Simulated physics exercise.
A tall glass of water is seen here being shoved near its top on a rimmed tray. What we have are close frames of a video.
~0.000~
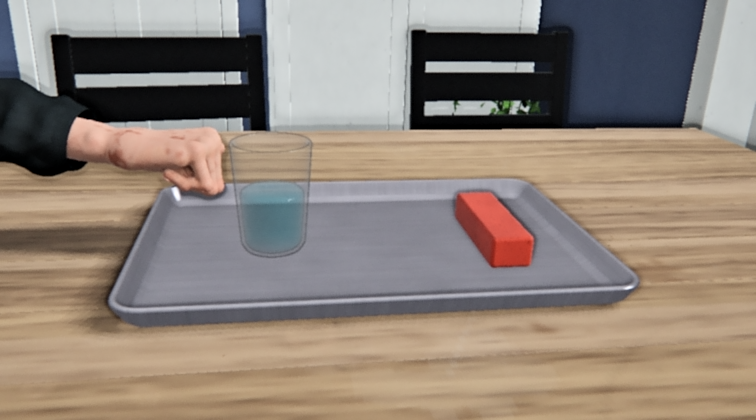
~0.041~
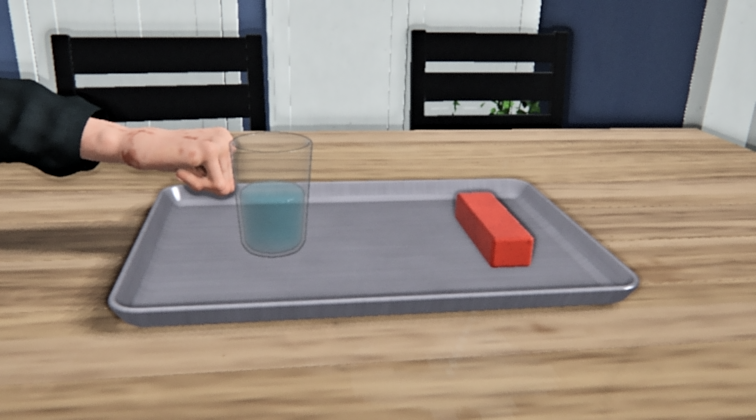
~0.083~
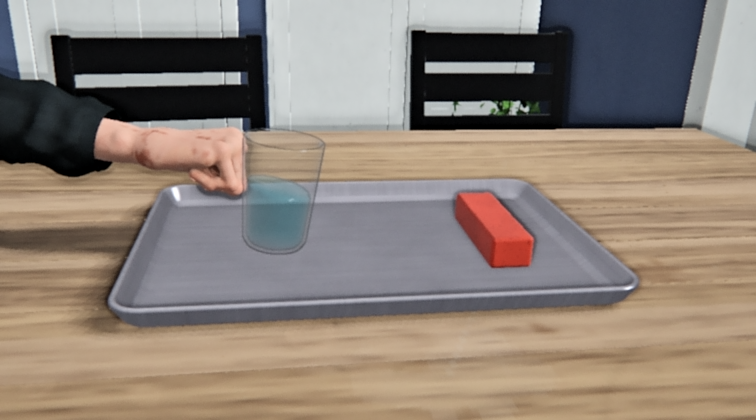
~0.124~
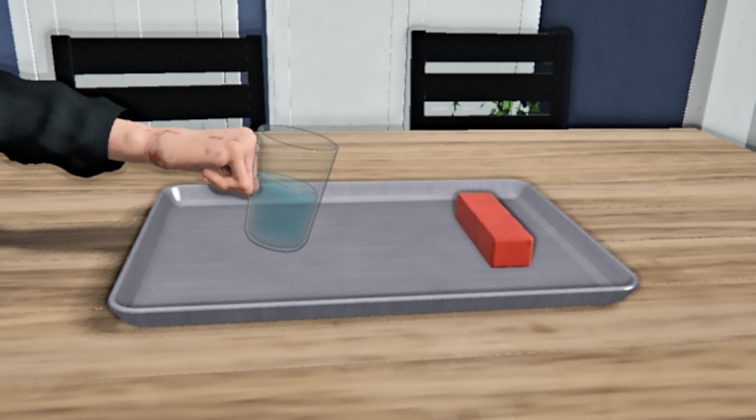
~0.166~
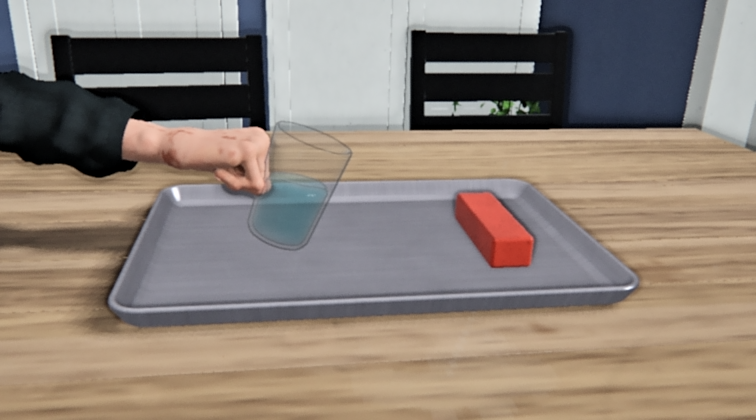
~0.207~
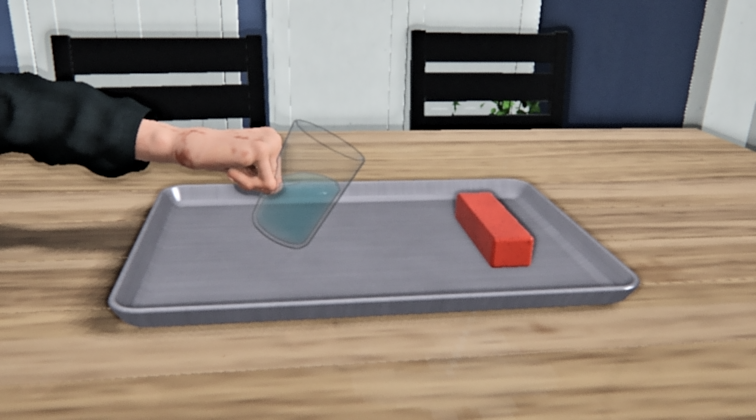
A glass of bluish water on a gray tray tilted steadily to the right as a hand in a dark sleeve pushed near its top from the left, while a red block sat still.
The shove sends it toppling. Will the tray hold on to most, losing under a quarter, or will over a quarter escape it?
Spill: Under a quarter.
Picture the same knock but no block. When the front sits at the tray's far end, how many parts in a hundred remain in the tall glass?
About 65 per cent.
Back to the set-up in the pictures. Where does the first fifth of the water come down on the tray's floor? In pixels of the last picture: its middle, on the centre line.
Touchdown, mid-line: Approx. (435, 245).
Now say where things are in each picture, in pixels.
The first picture shows tilt 0°; right rim (310, 143); surface from (240, 189) to (304, 188); the tray's far rim is at (573, 223); a block is fixed to the tray further along.
The second picture shows tilt 0°; right rim (310, 143); surface from (240, 189) to (304, 187).
The third picture shows tilt 7°; right rim (323, 145); surface from (247, 176) to (310, 190).
The fourth picture shows tilt 13°; right rim (336, 148); surface from (256, 171) to (317, 189).
The fifth picture shows tilt 21°; right rim (349, 153); surface from (263, 176) to (329, 184).
The sixth picture shows tilt 29°; right rim (362, 159); surface from (266, 185) to (340, 181).
A moment on, the tall glass is falling and 100 per cent is in the glass, 0 on the tray and 0 above or beyond its rim.
Next, the tall glass lies on its side and 79 per cent is in the glass, 19 on the tray and 2 above or beyond its rim.
Then the tall glass lies on its side and 38 per cent is in the glass, 44 on the tray and 18 above or beyond its rim.
Later the tall glass lies on its side and 19 per cent is in the glass, 75 on the tray and 6 above or beyond its rim.
In the end 94 per cent is held by tray and glass, 6 is off the tray.
